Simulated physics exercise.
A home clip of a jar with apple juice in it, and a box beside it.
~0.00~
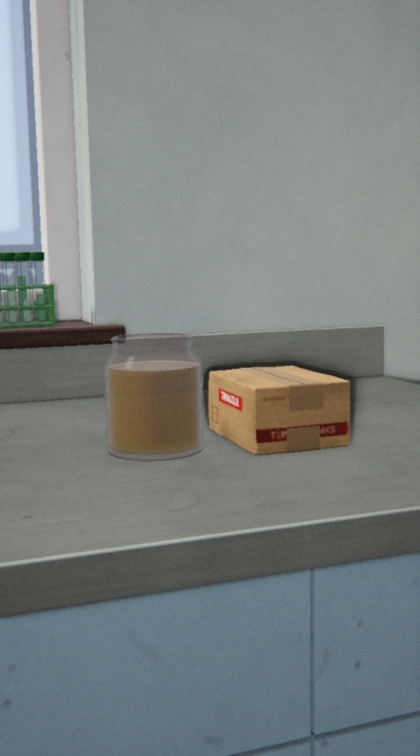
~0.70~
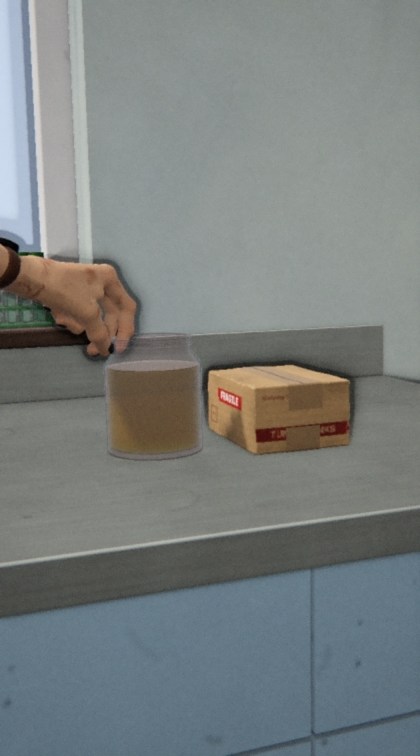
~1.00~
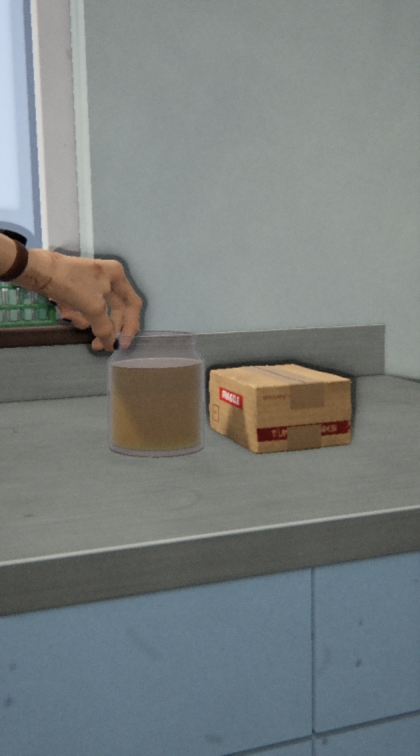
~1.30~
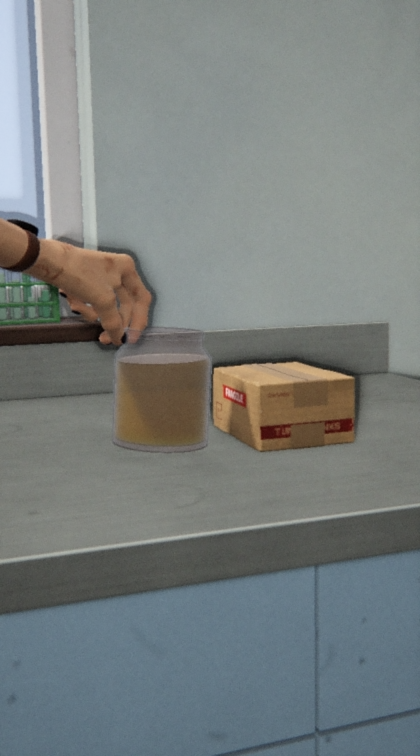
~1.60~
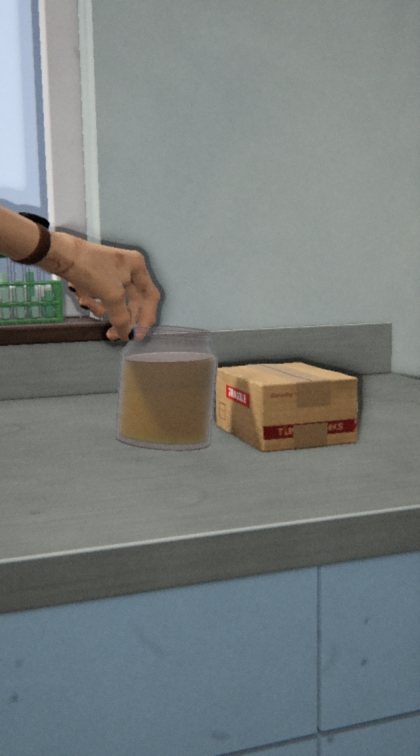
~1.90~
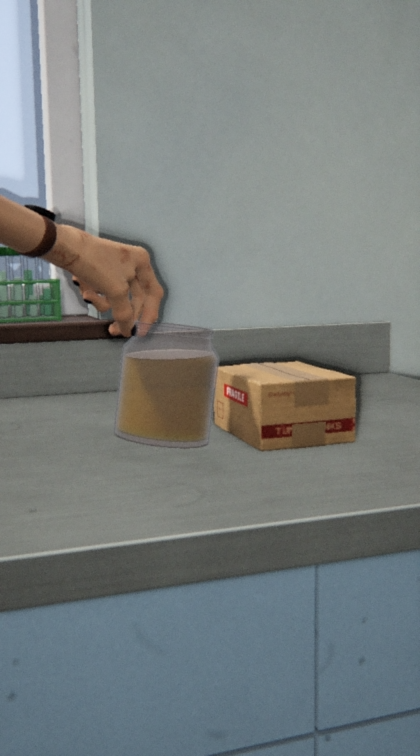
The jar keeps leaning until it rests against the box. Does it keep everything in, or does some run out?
It keeps everything in.
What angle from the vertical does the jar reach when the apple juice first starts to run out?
Some 40 degrees.
After 2.5 s, the jar leans by about 15°; all is still inside.
After 3.1 s, the jar leans by about 20°; all is still inside.
After 4.5 s, the jar leans by about 25°, against the box; all is still inside.
